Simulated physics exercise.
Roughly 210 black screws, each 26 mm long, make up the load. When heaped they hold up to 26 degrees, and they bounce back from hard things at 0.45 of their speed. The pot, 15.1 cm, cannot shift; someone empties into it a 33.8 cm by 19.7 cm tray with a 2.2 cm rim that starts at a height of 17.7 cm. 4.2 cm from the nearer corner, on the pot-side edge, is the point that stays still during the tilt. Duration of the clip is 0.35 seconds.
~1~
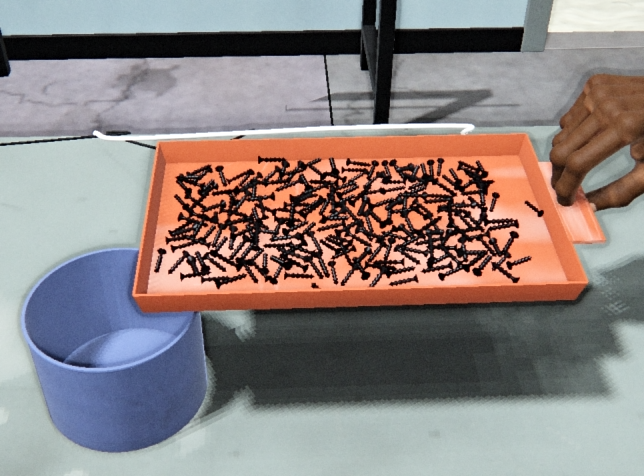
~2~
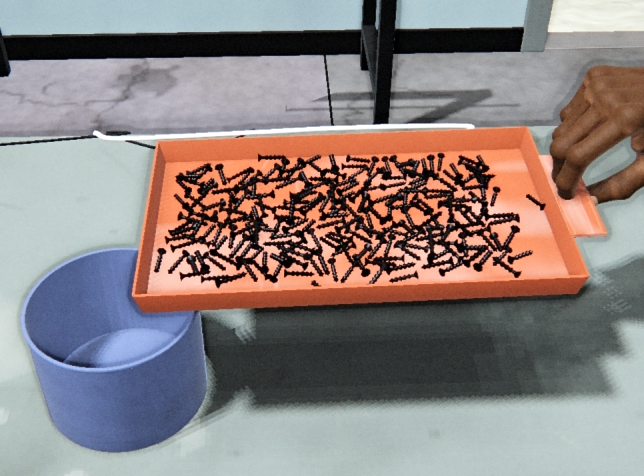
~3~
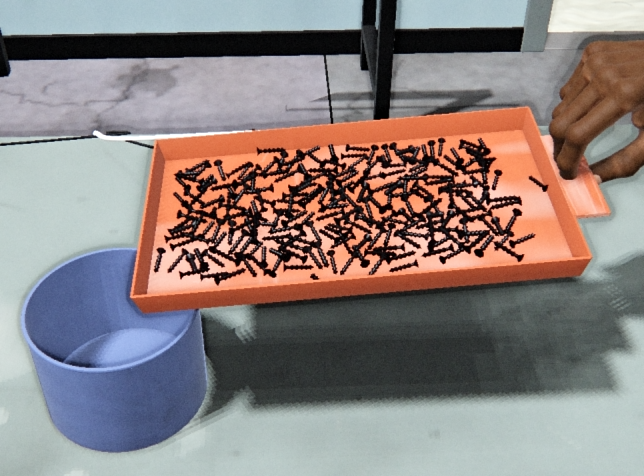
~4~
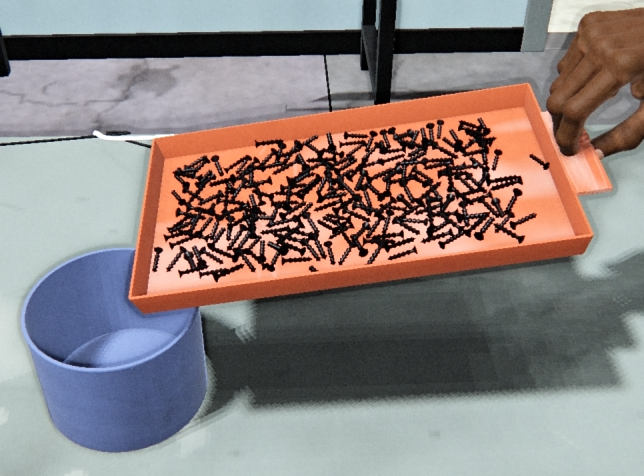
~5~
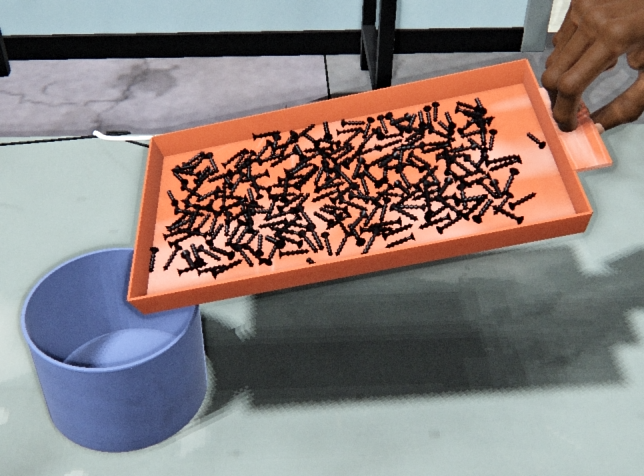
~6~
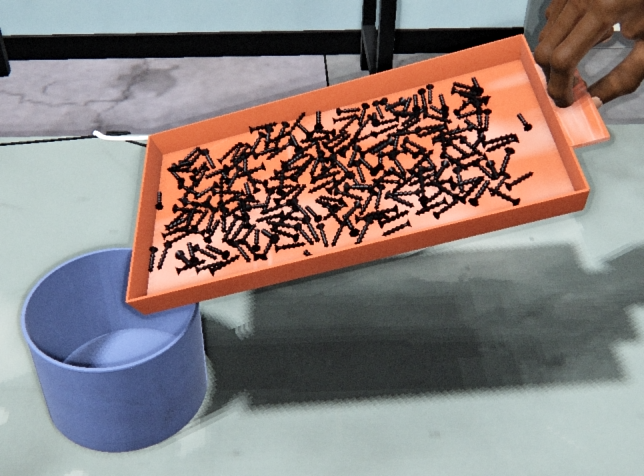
A shallow orange tray strewn with small black screws sits with its left end over the rim of a round blue pot, on a pale grey-green surface seen from slightly above. A hand at the upper right grips the tray's tab and steadily raises that end, slanting the tray toward the pot. The screws shift only slightly leftward, while the pot and camera stay still.
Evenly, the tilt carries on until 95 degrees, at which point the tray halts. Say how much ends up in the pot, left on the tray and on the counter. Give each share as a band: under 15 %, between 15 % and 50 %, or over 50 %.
Shares by band: Pot over 50 %, tray under 15 %, counter between 15 % and 50 %.
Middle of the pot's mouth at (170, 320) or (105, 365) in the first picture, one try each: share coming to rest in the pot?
Close to 50 in a hundred, then close to 70 in a hundred.
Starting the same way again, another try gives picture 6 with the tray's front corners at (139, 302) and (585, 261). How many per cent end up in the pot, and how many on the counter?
The pot gets 0 and the counter 100.
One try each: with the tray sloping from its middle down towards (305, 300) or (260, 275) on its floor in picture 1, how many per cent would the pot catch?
5 and 30 %.
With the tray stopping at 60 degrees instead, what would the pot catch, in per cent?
It would be near 30 per cent.
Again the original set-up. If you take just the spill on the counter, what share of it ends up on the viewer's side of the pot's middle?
Near 70 in a hundred.
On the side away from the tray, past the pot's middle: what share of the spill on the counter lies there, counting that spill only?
About 80 percent of the spill.
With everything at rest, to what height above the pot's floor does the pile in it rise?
Measured height: Approx. 2.5 cm.
Then, 0.63 s after the last picture, tilt 53 degrees; the tray holds 100 %, the pot 0 %.
Then, 1.05 s after the last picture, tilt 78 degrees; the tray holds 60 %, the pot 25 %.
Then, 1.55 s after the last picture, tilt 95 degrees; the tray holds 0 %, the pot 70 %.
In the end, pot 75 %, tray 0 %, counter 25 %.
